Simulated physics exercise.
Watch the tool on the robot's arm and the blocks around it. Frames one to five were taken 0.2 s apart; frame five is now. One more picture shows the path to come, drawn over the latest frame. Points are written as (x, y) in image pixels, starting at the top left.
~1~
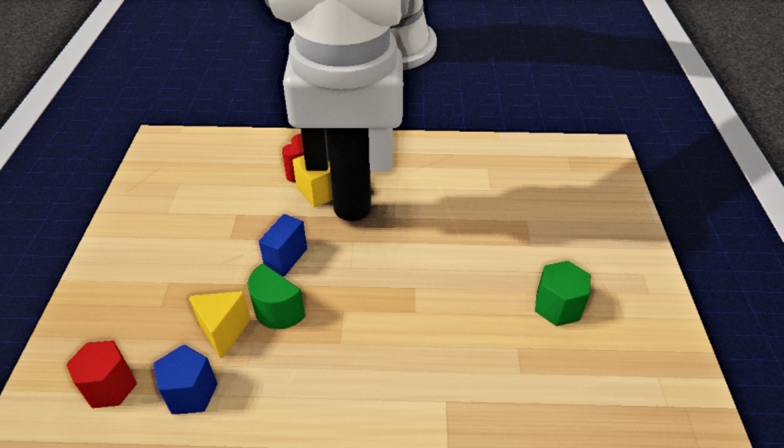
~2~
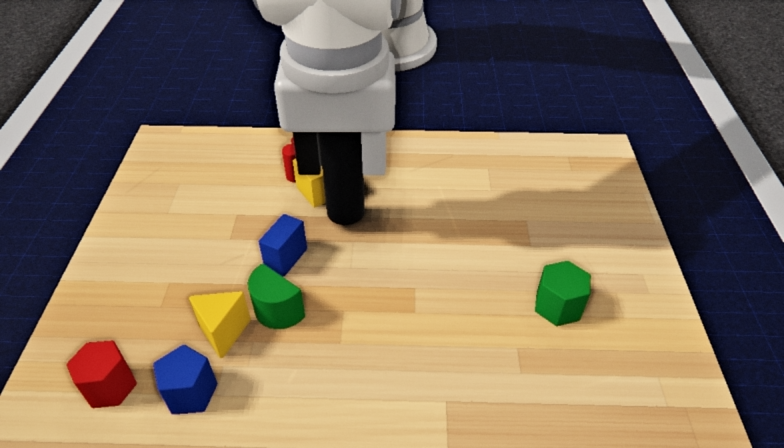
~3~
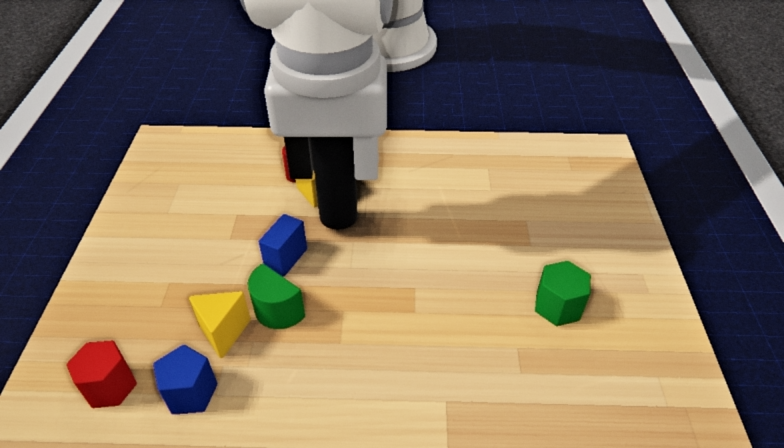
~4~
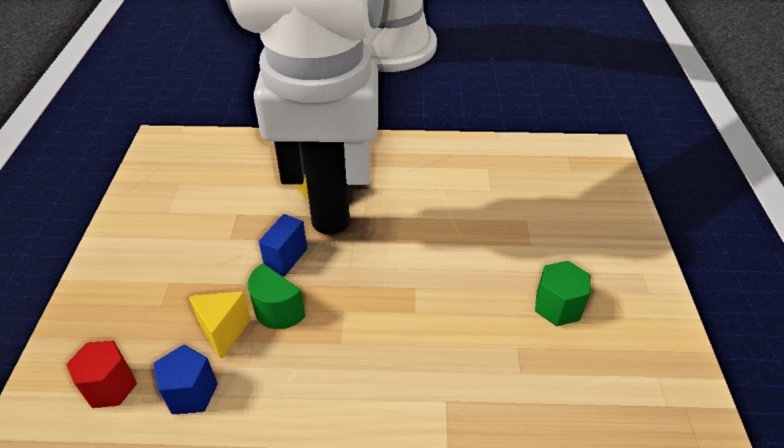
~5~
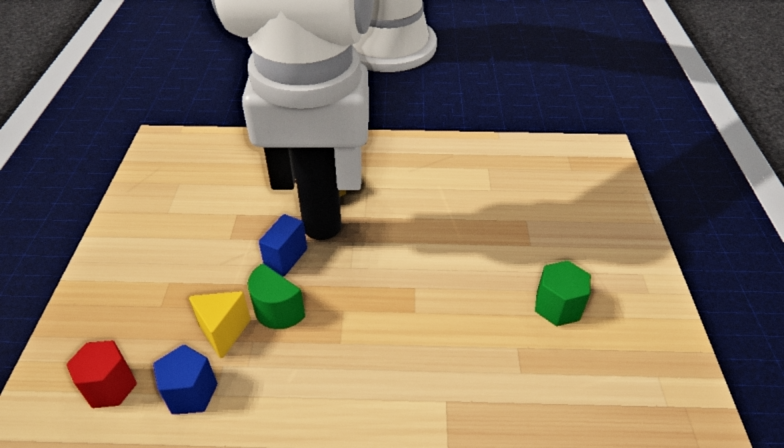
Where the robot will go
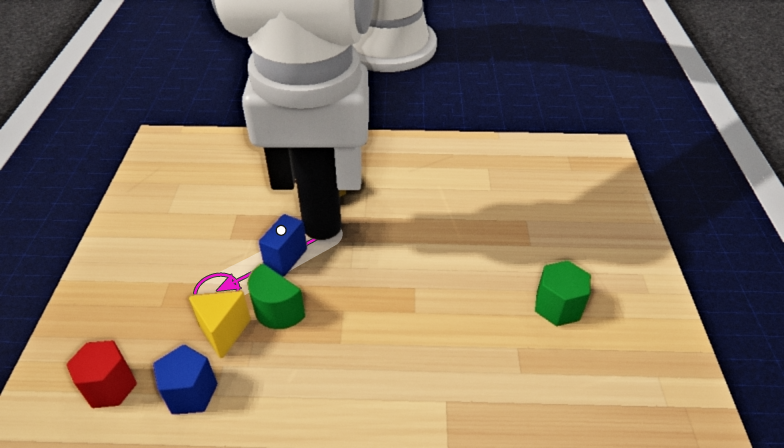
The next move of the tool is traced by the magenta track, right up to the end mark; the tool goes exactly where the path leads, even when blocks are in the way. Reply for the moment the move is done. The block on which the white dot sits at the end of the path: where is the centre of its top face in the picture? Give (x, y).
The middle of its upper face should be somewhere near (163, 288).
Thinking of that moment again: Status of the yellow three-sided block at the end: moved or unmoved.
My prediction: It remains in place.
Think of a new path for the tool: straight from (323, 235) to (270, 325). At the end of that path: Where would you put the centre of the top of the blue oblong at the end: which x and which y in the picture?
It is at (241, 253).
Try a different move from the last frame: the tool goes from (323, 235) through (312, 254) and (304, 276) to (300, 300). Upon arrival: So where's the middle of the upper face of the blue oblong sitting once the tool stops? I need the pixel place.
I predict (254, 249).
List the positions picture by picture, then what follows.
Lower end of the tool (352, 208), tops of blocks, yellow three-sided block (215, 306), green D-shaped block (270, 285), blue oblong (281, 230), in the first picture.
Tool (346, 212), blocks as before, in the second picture.
Tool (339, 217), blocks as before, in the third picture.
Tool (331, 221), blocks as before, in the fourth picture.
Tool (322, 226), yellow three-sided block (215, 306), green D-shaped block (270, 285), blue oblong (281, 230), in the fifth picture.
The drawn path runs straight from (323, 235) to (217, 291); the dot is on the blue oblong.
The first path, step by step. One third of the way, tool (287, 246); blue oblong (245, 249).
Two thirds of the way, tool (251, 264); blue oblong (205, 269).
At the end, tool (214, 283); yellow three-sided block not moved; green D-shaped block not moved; blue oblong (163, 288).
